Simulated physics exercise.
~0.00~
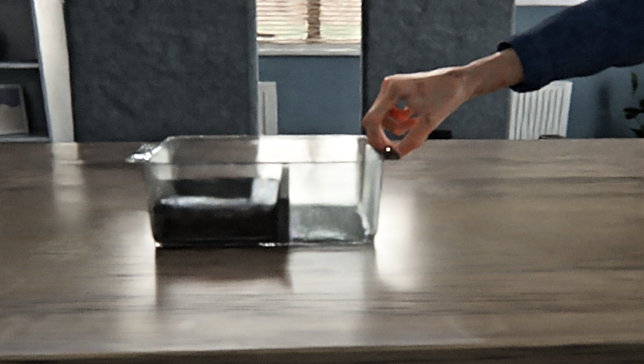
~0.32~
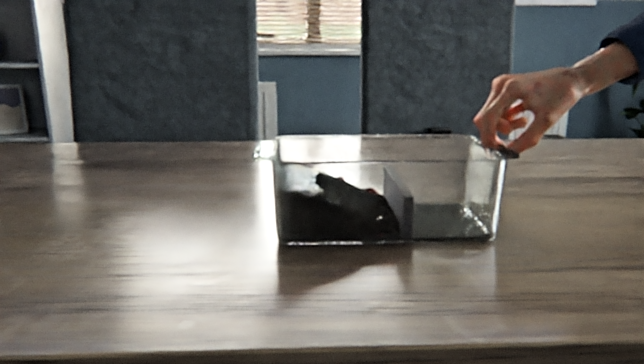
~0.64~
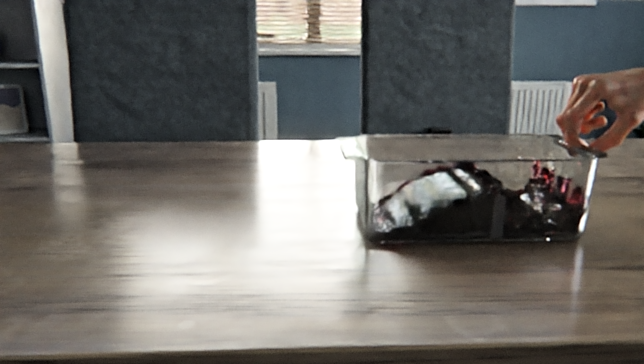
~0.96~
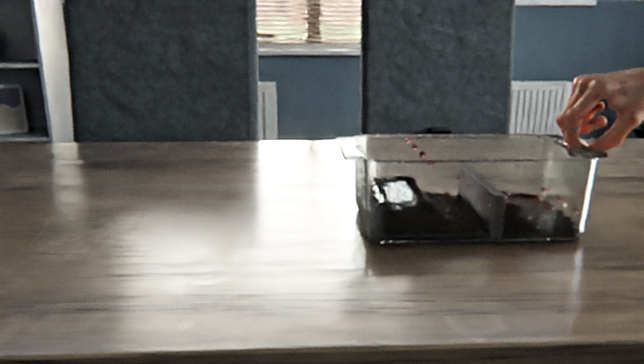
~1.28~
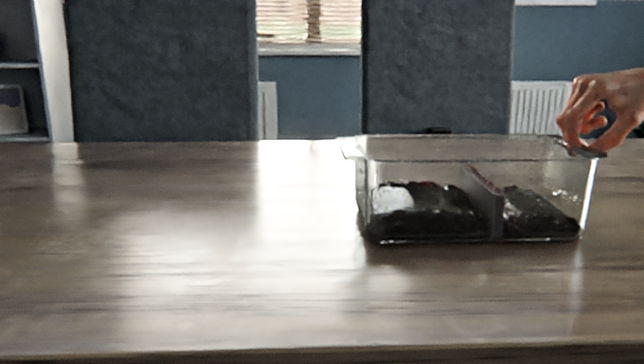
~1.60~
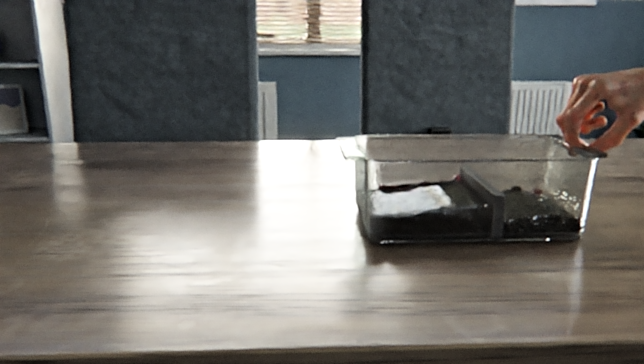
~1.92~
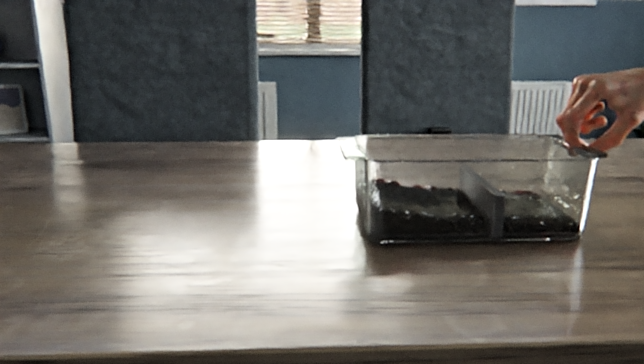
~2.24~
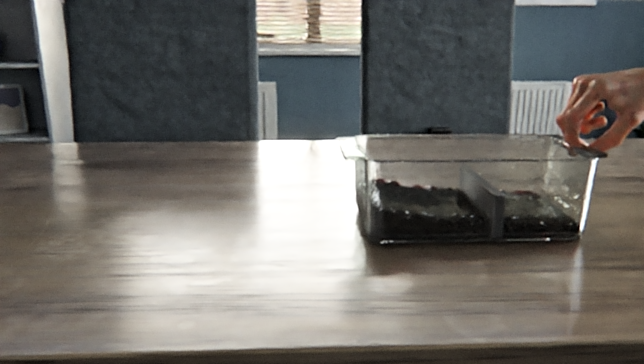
On a wooden table, a hand pulled a clear two-part tub to the right, and the dark liquid in its left part surged up and splashed over the divider, then settled with some left lying in the right part.
